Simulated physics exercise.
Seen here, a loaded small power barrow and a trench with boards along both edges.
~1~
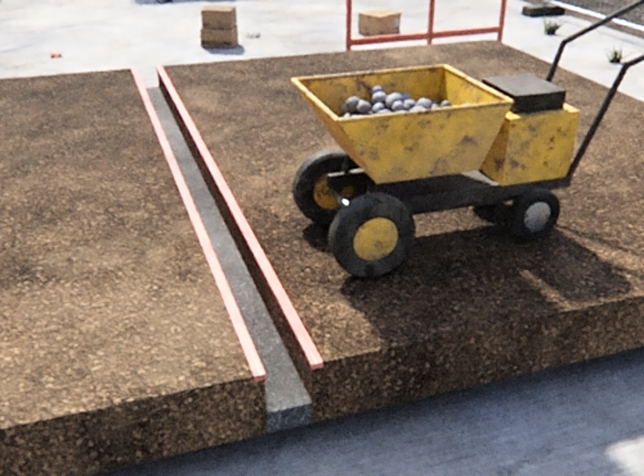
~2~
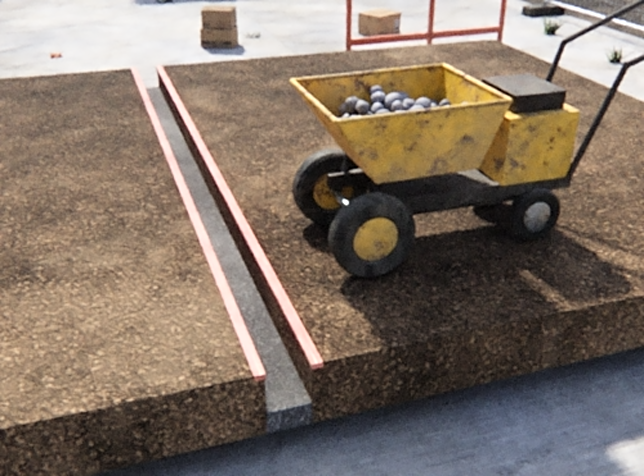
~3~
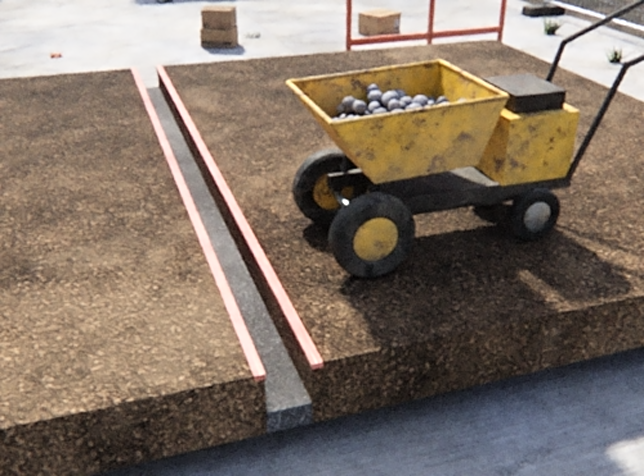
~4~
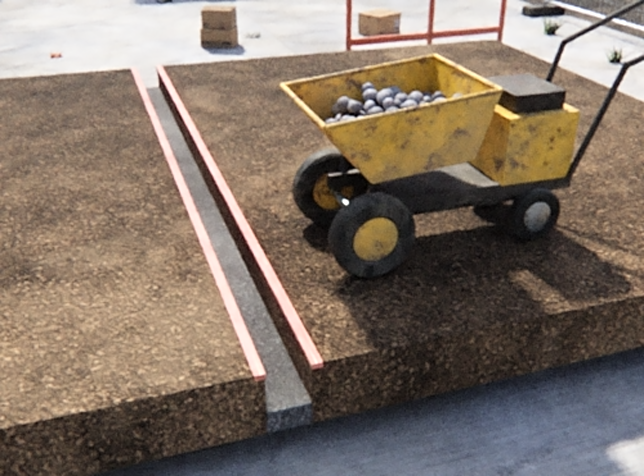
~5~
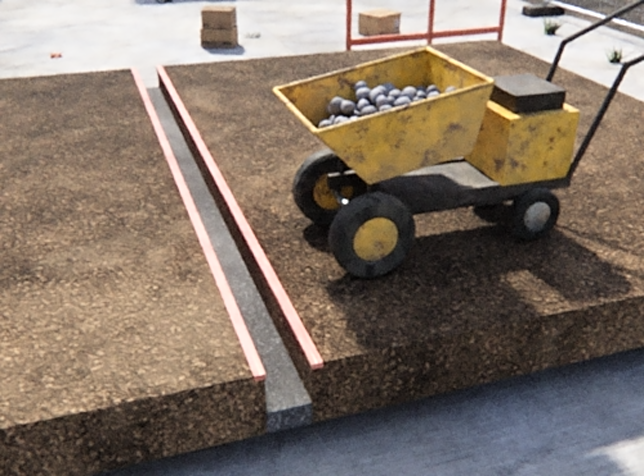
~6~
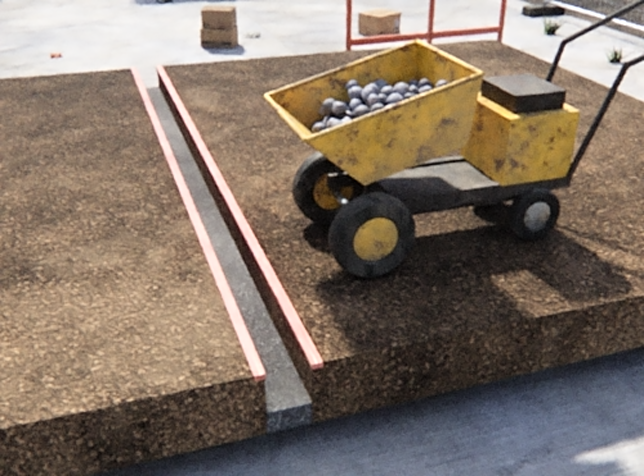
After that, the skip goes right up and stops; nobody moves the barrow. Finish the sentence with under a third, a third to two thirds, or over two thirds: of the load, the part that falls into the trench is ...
The part that falls into the trench is under a third.
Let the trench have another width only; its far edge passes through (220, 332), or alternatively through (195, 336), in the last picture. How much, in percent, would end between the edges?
The first try comes out at 50 percent and the second at 80 percent.
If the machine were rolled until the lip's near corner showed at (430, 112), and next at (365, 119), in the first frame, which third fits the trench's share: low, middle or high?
For the first case, the middle third; for the second case, the middle third.
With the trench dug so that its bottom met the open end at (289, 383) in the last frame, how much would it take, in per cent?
I'd say around 20 in a hundred.
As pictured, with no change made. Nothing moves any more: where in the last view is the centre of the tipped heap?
Resting centre, last frame: Roughly (175, 270).
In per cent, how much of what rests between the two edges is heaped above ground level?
It works out at about 15 percent.
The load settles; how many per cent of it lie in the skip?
It comes out at some 0 in a hundred.
Soon, skip tipped steeply; all in the skip.
A while on, skip tipped steeply; most in the skip; a stray few in or heaped over the trench; a small part beyond it; a stray few falling.
Towards the end, skip tipped right over; about a quarter in the skip; a small part in or heaped over the trench; most beyond it.
Finally, skip tipped right over; a stray few in the skip; about a quarter in or heaped over the trench; most beyond it.
